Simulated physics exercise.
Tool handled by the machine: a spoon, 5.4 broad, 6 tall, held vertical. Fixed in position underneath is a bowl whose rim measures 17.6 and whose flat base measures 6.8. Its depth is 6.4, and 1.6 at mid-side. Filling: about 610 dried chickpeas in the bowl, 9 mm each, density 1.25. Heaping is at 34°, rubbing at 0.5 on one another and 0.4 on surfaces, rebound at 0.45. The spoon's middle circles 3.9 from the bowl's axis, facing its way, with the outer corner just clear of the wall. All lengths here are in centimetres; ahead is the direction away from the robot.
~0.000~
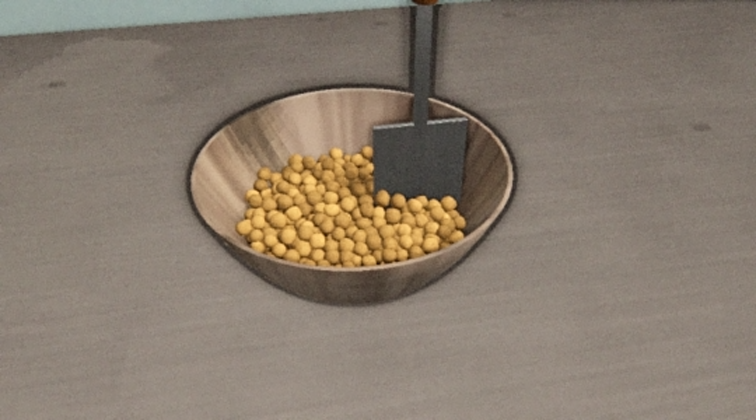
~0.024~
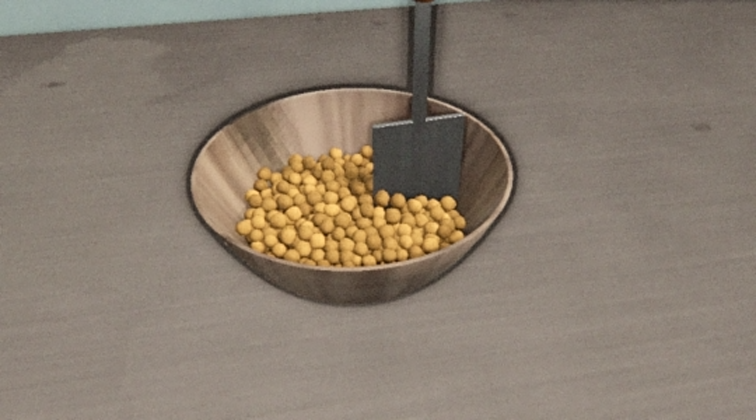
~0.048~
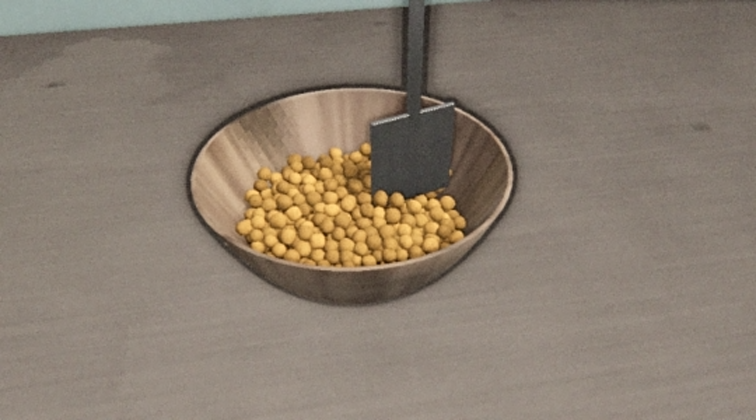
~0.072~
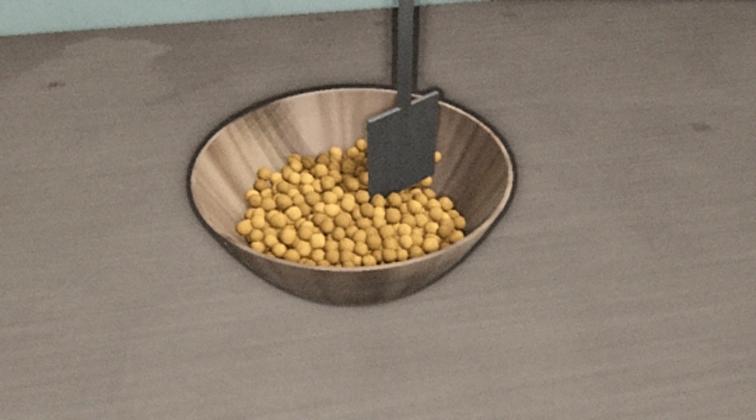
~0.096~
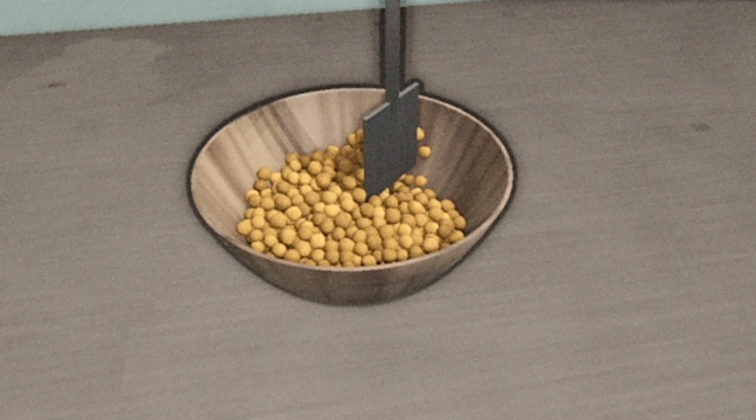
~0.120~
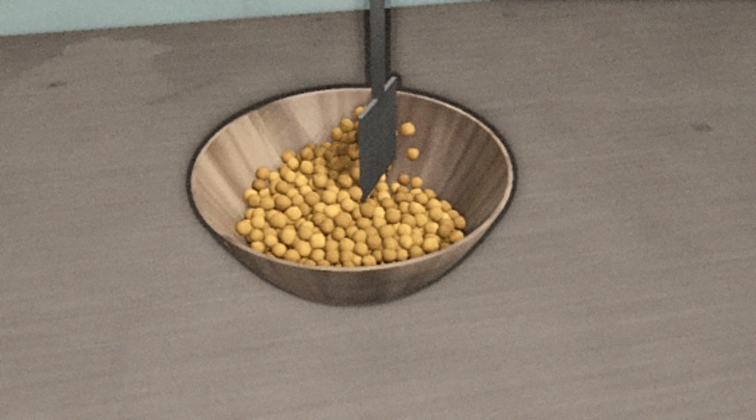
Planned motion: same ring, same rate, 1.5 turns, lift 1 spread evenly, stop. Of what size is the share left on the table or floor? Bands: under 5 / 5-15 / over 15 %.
5-15 %.
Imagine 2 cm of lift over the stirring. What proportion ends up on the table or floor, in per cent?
My guess is close to 5 per cent.
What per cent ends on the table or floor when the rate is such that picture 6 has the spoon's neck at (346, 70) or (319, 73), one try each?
Near 20 in a hundred for the first and near 30 in a hundred for the second.
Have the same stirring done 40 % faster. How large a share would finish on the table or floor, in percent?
Then roughly 20 per cent.
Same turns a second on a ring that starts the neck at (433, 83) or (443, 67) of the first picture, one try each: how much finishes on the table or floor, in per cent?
Near 0 and 0 in a hundred, one try each.
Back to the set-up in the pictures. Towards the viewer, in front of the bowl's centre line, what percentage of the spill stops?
Near 60 in a hundred.
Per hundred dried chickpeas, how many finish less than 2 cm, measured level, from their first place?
Roughly 45 percent of the load.
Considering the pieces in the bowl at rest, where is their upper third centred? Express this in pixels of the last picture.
The centre is near pixel (331, 213).
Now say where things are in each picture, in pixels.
In the first picture, spoon neck at (421, 99), 0° round; upper third of the load around (350, 210), from x 245 to 460, top at y 155; 606 in the bowl.
In the second picture, spoon neck at (420, 96), 4° round; upper third of the load around (352, 209), from x 245 to 460, top at y 150.
In the third picture, spoon neck at (414, 89), 16° round; upper third of the load around (353, 205), from x 245 to 460, top at y 150.
In the fourth picture, spoon neck at (405, 82), 30° round; upper third of the load around (350, 202), from x 245 to 460, top at y 140.
In the fifth picture, spoon neck at (392, 77), 44° round; upper third of the load around (350, 200), from x 245 to 460, top at y 130.
In the sixth picture, spoon neck at (378, 73), 58° round; upper third of the load around (344, 196), from x 245 to 460, top at y 110; 606 in the bowl.
By 0.45 s, 246° round, highest piece 8 above the table; 587 in the bowl, 11 on the table or floor, 8 in flight or on the tool.
By 0.77 s, 74° round, highest piece 8 above the table; 558 in the bowl, 42 on the table or floor, 6 in flight or on the tool.
By 1.14 s, 180° round, highest piece 6 above the table; 546 in the bowl, 60 on the table or floor.
By 1.84 s, 180° round, highest piece 6 above the table; 546 in the bowl, 60 on the table or floor.
Final count, 546 in the bowl, 60 on the table or floor. That is 10 % on the table or floor.
